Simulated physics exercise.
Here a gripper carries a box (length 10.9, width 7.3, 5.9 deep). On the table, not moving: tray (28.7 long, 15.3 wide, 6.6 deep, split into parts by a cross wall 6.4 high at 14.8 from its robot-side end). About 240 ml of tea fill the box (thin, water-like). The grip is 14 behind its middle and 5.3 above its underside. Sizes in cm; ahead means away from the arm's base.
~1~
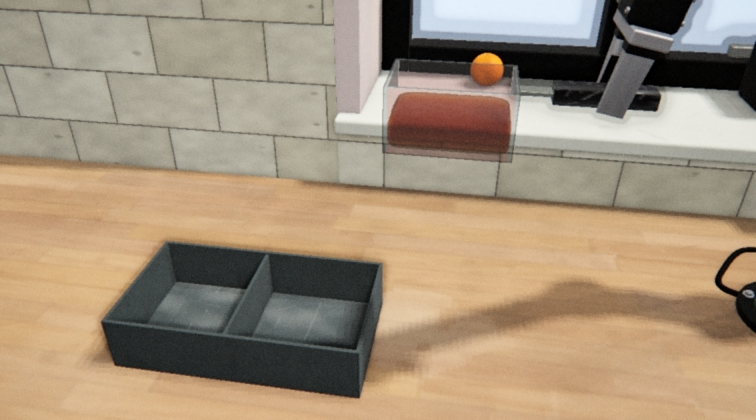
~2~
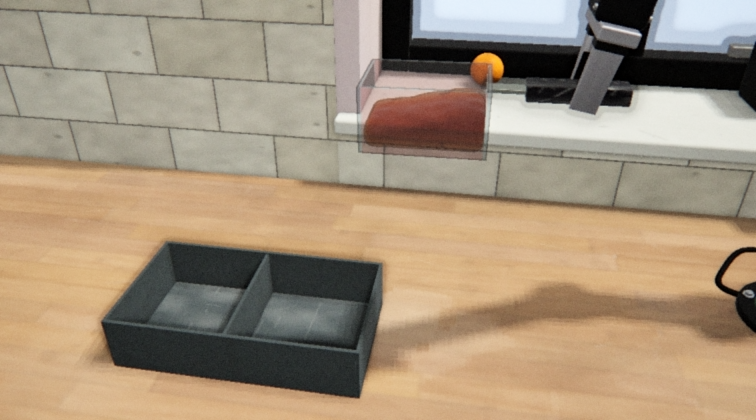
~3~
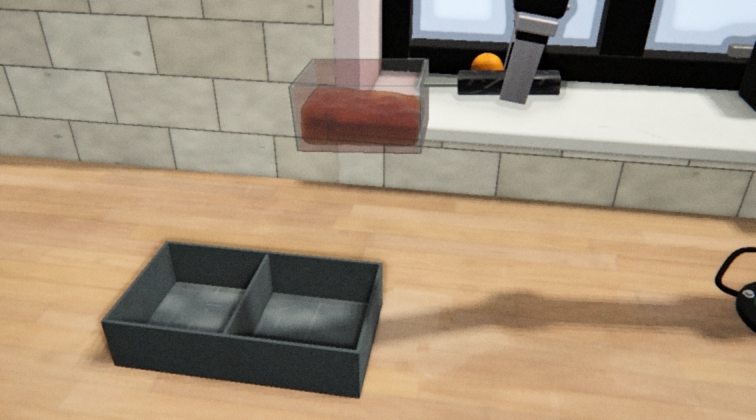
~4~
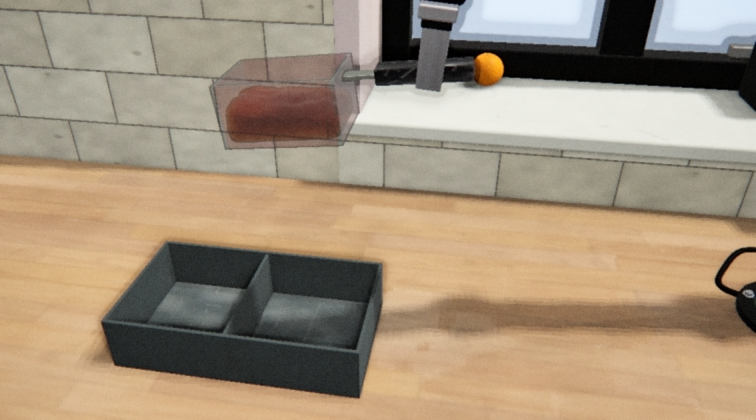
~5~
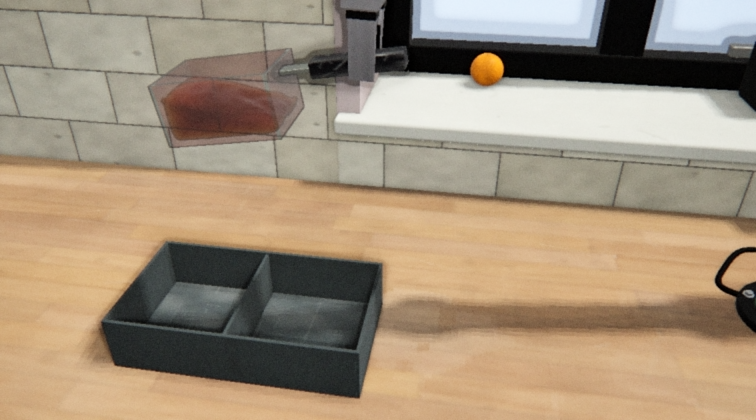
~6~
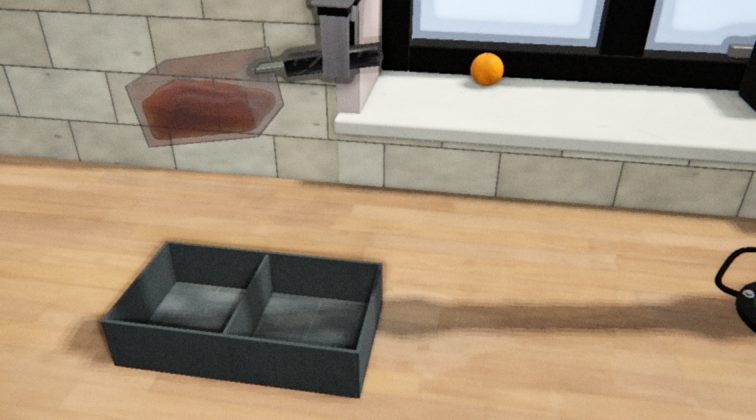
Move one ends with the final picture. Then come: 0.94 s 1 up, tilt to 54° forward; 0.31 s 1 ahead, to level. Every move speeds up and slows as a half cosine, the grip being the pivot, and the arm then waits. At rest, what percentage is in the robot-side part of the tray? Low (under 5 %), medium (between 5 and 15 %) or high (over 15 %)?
In the robot-side part of the tray the share is low, under 5 %.
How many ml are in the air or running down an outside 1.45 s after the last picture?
About 10 ml.
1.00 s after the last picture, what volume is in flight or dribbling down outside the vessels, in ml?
About 20 ml.
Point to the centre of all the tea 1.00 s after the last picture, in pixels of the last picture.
Near (239, 225).
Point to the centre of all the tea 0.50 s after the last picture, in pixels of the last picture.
Around (230, 153).
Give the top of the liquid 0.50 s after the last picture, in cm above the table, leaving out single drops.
Up to some 27 cm.
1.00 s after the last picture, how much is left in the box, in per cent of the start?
Near 65 %.
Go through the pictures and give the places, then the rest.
In the first picture, box floor at (449, 136), level; upper third of the tea around (451, 110), from x 390 to 510, top at y 95; 245 ml in the box.
In the second picture, box floor at (426, 134), level; upper third of the tea around (449, 108), from x 365 to 485, top at y 90.
In the third picture, box floor at (366, 131), tilted 3° forward; upper third of the tea around (358, 104), from x 300 to 425, top at y 85.
In the fourth picture, box floor at (294, 127), tilted 7° forward; upper third of the tea around (292, 101), from x 230 to 350, top at y 85.
In the fifth picture, box floor at (238, 123), tilted 9° forward; upper third of the tea around (214, 96), from x 160 to 295, top at y 75.
In the sixth picture, box floor at (218, 122), tilted 10° forward; upper third of the tea around (199, 96), from x 145 to 275, top at y 80; 245 ml in the box.
Then, 0.50 s after the last picture, tilted 34° forward, liquid up to 27 above the table; 240 ml in the box.
Then, 1.00 s after the last picture, tilted 49° forward, liquid up to 24 above the table; 155 ml in the box, 65 ml in the far-side part, 20 ml in the air or running down outside.
Then, 1.45 s after the last picture, level, liquid up to 38 above the table; 150 ml in the box, 80 ml in the far-side part, 5 ml on the table or floor, 10 ml in the air or running down outside.
Then, 2.25 s after the last picture, level, liquid up to 35 above the table; 145 ml in the box, 90 ml in the far-side part, 5 ml on the table or floor.
Final state, 145 ml in the box, 90 ml in the far-side part, 5 ml on the table or floor. That is 1 % in the robot-side part of the tray.
